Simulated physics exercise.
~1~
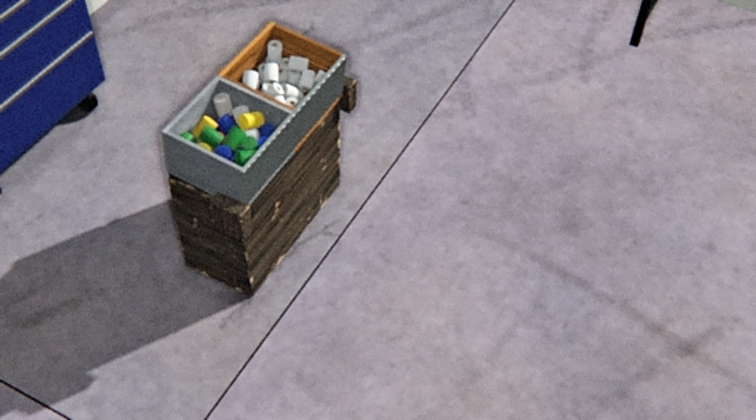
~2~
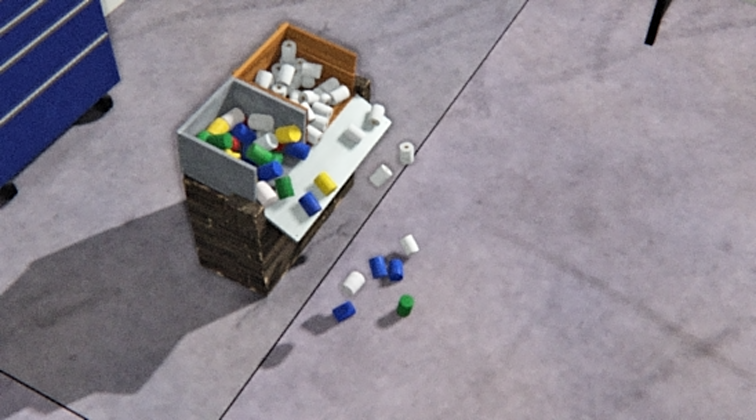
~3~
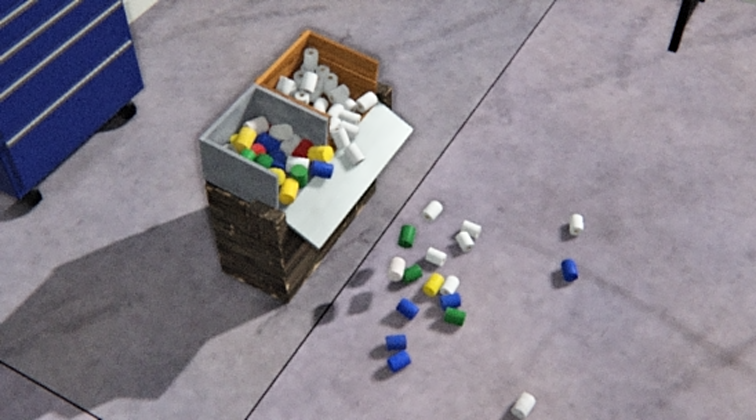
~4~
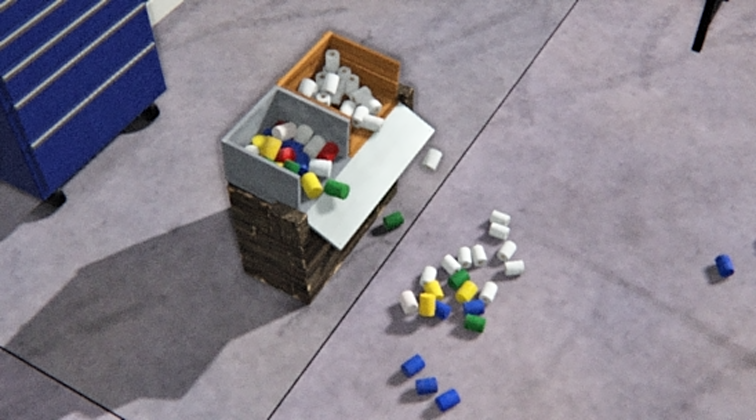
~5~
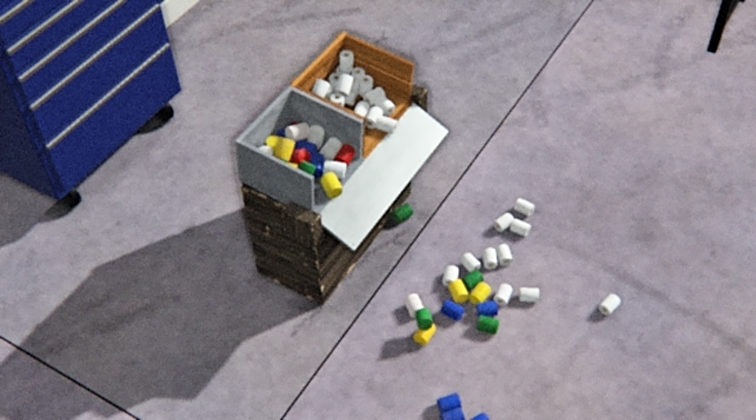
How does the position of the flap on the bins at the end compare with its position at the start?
At the start the flap stands upright against the open side of the bins. By the end it has been let down and lies on its side, sloping out to the right.
At the start, a wooden bin of white and grey rolls and a grey bin of colourful pieces sit side by side on a dark, rough stack near a blue cabinet, closed in by an upright flap. The flap drops down to the right, and pieces from both bins tumble over it onto the grey floor. More white, blue, green and yellow pieces follow, scattering below while a few roll farther off to the right. The view drifts slightly left as the spill thins out. At the end, the flap lies lowered and bare, with many pieces on the floor but plenty still in both bins.
